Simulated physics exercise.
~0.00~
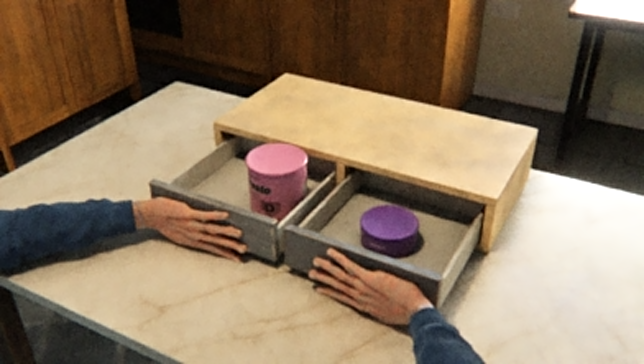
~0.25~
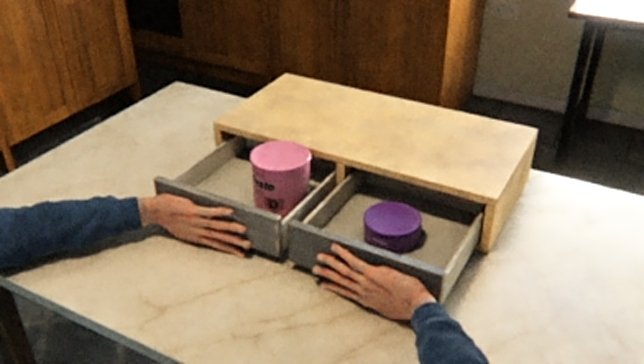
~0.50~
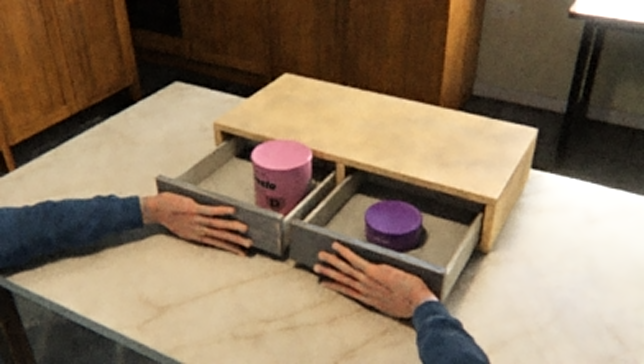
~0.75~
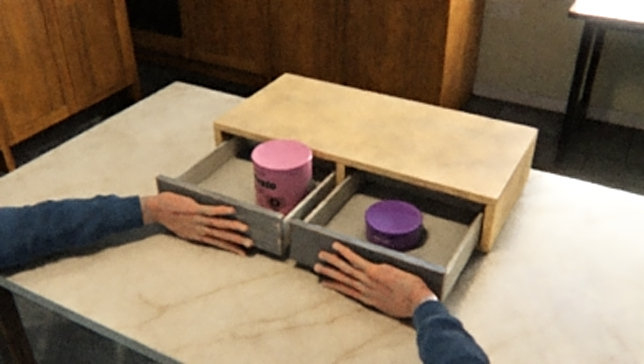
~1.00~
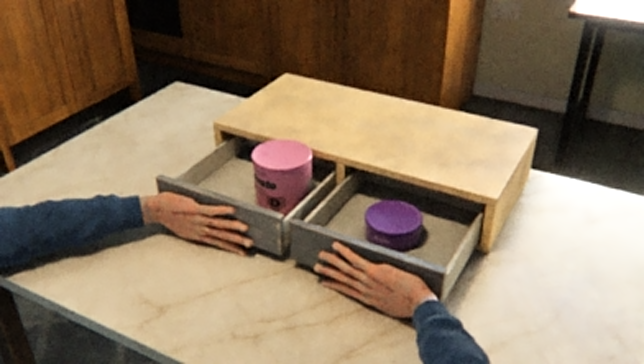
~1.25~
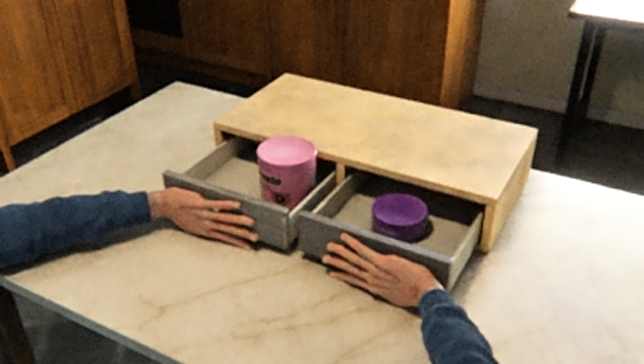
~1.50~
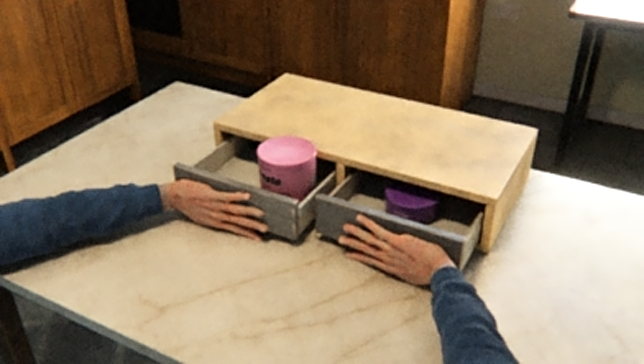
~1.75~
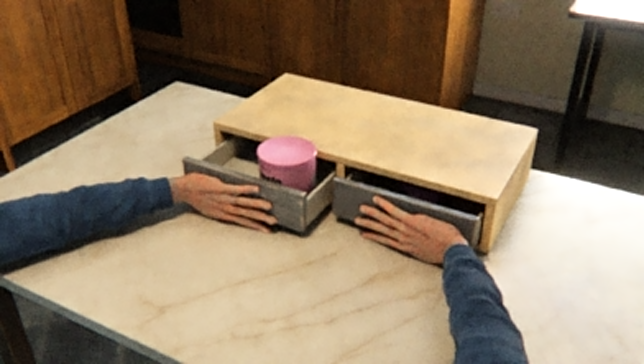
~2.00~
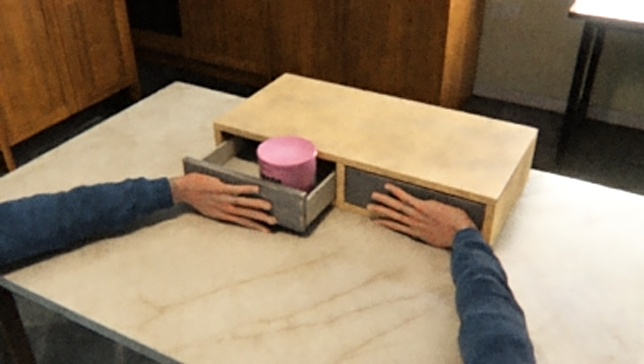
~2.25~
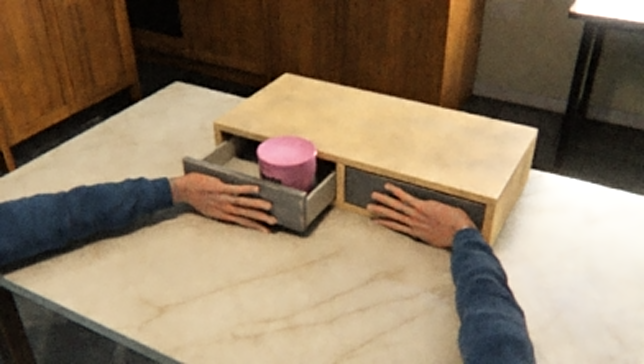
Two hands pushing side-by-side drawers inward, the right closing flush over a purple tub, the left staying ajar with a pink tub.
